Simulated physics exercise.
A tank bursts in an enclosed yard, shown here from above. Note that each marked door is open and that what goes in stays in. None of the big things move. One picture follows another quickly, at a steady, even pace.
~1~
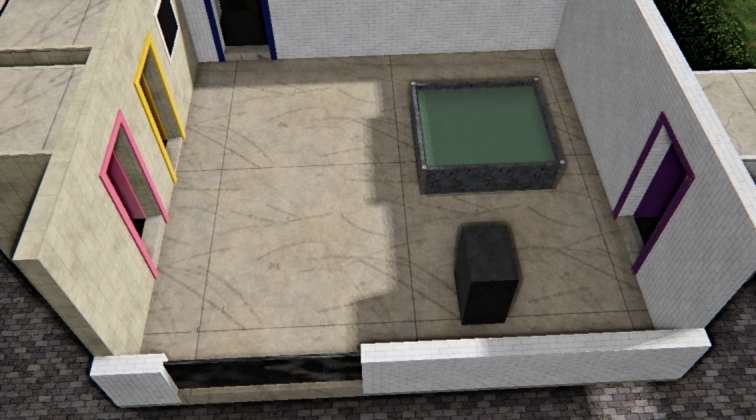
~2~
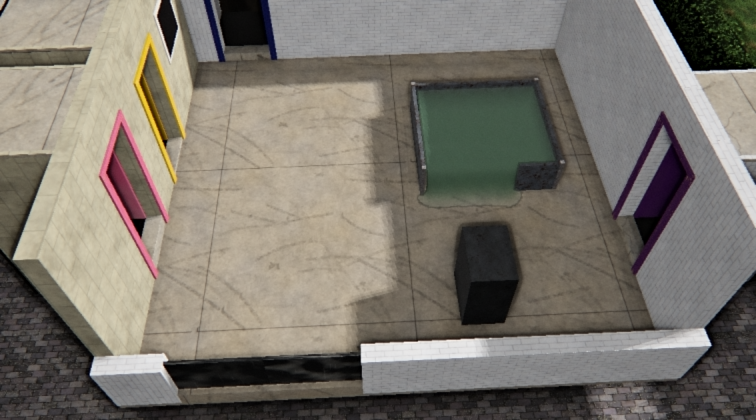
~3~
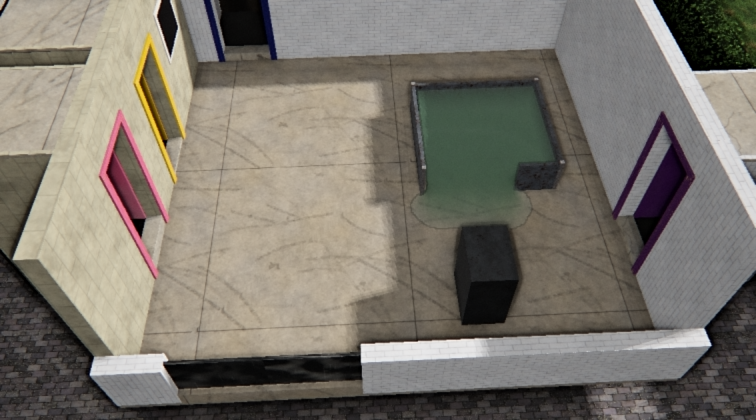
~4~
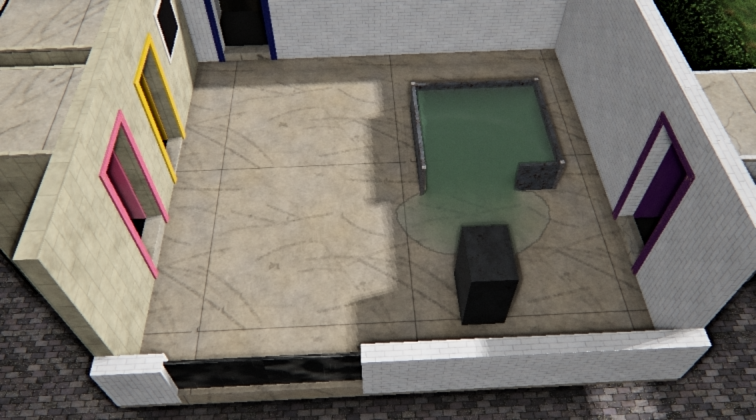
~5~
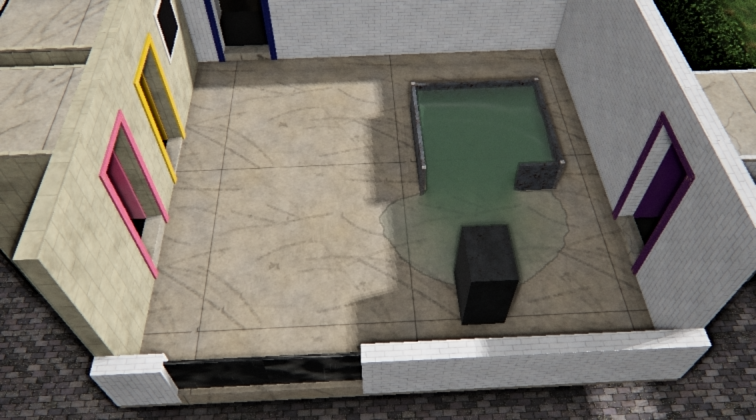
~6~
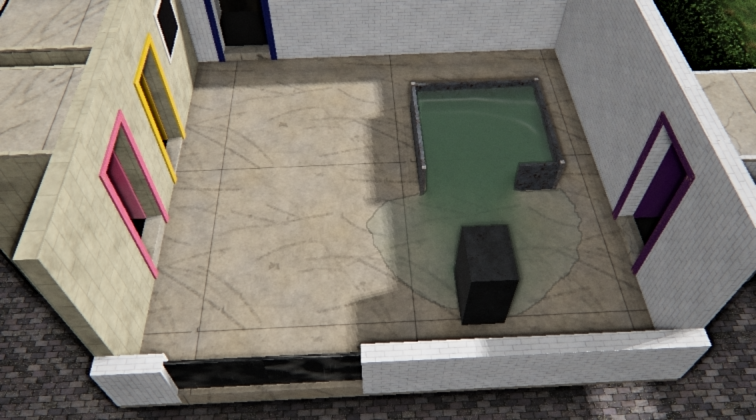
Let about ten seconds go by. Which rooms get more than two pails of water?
The blue door stays within two buckets of inflow. The yellow door stays within two buckets of inflow. The pink door stays within two buckets of inflow. The purple door stays within two buckets of inflow.
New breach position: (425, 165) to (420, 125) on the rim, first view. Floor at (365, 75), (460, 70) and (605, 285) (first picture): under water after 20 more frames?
Sequence: Spared / spared / spared.
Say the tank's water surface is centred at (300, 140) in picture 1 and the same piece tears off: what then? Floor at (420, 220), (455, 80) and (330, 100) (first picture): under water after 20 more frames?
Spot one is not touched, spot two is not touched, spot three is not touched.
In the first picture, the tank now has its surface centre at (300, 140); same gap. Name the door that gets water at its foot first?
It's the pink door that comes first.
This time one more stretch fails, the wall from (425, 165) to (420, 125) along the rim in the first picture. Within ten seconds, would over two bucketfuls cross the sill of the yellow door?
My guess is that the yellow door surpasses the threshold.
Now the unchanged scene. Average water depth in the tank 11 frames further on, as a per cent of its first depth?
Roughly 48 per cent.
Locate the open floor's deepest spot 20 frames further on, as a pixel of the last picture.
Deepest point: About (149, 379).
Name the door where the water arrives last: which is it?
The blue-painted one.
A moment on, water covers 20 % of the floor; the blue door not reached, the yellow door not reached, the pink door not reached, the purple door not reached.
Next, water covers 30 % of the floor; the blue door not reached, the yellow door not reached, the pink door not reached, the purple door wet at the sill, nothing in.
Then, water covers 40 % of the floor; the blue door not reached, the yellow door not reached, the pink door wet at the sill, nothing in, the purple door wet at the sill, nothing in.
Later, water covers 65 % of the floor; the blue door not reached, the yellow door wet at the sill, nothing in, the pink door wet at the sill, nothing in, the purple door wet at the sill, nothing in.
In the end, water covers 85 % of the floor; the blue door wet at the sill, nothing in, the yellow door wet at the sill, nothing in, the pink door wet at the sill, nothing in, the purple door wet at the sill, nothing in.
